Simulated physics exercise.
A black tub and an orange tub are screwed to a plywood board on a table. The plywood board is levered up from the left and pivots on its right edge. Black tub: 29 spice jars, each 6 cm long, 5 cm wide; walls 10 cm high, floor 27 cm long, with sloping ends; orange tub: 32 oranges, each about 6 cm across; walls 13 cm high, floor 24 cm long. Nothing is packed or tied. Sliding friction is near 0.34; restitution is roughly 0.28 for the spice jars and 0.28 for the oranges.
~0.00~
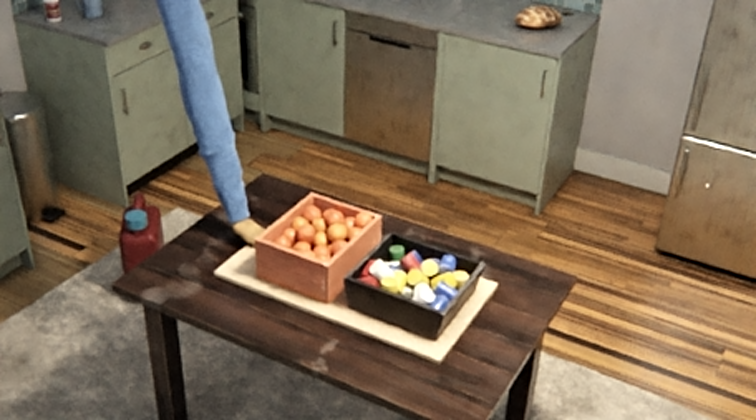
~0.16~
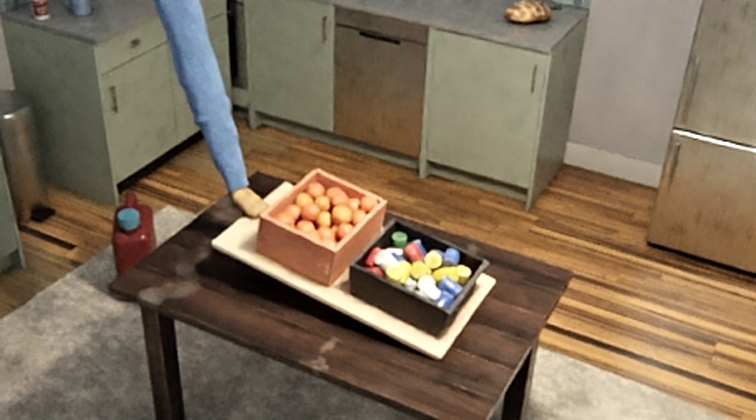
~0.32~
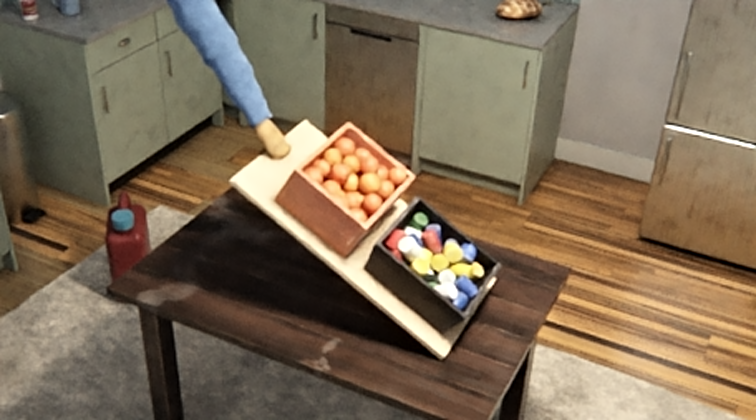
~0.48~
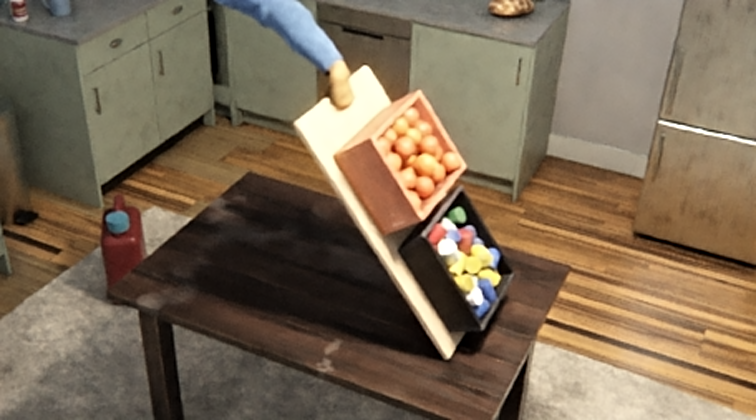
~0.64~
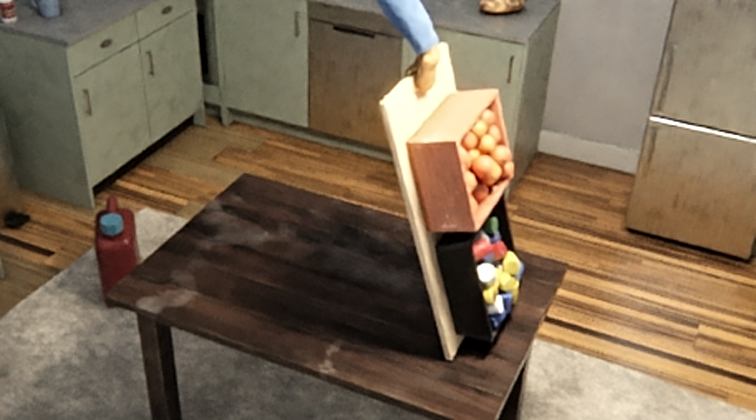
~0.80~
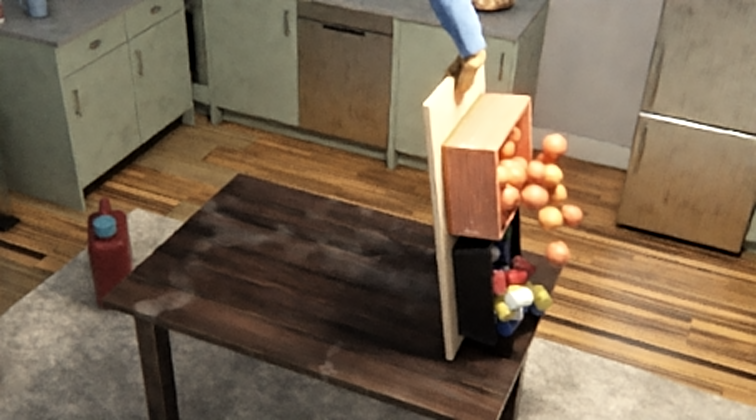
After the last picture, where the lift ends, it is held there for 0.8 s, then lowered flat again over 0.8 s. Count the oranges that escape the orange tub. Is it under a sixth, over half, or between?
The orange tub loses over half of its oranges.
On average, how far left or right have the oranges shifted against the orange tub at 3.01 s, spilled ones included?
About 118 cm to the right.
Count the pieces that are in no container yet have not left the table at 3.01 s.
Roughly 6.
After 1.15 s, tilt 81°; the black tub is down by 18 of 29 and the orange tub is down by 21 of 32.
After 1.59 s, tilt 81°; the black tub is down by 24 of 29 and the orange tub is down by 22 of 32.
After 2.21 s, tilt 12°; the black tub is down by 26 of 29 and the orange tub is down by 26 of 32.
Outcome (at 3.01 s), the black tub is down by 26 of 29 and the orange tub is down by 26 of 32. Asked share, 26 of 32, 81 per cent.
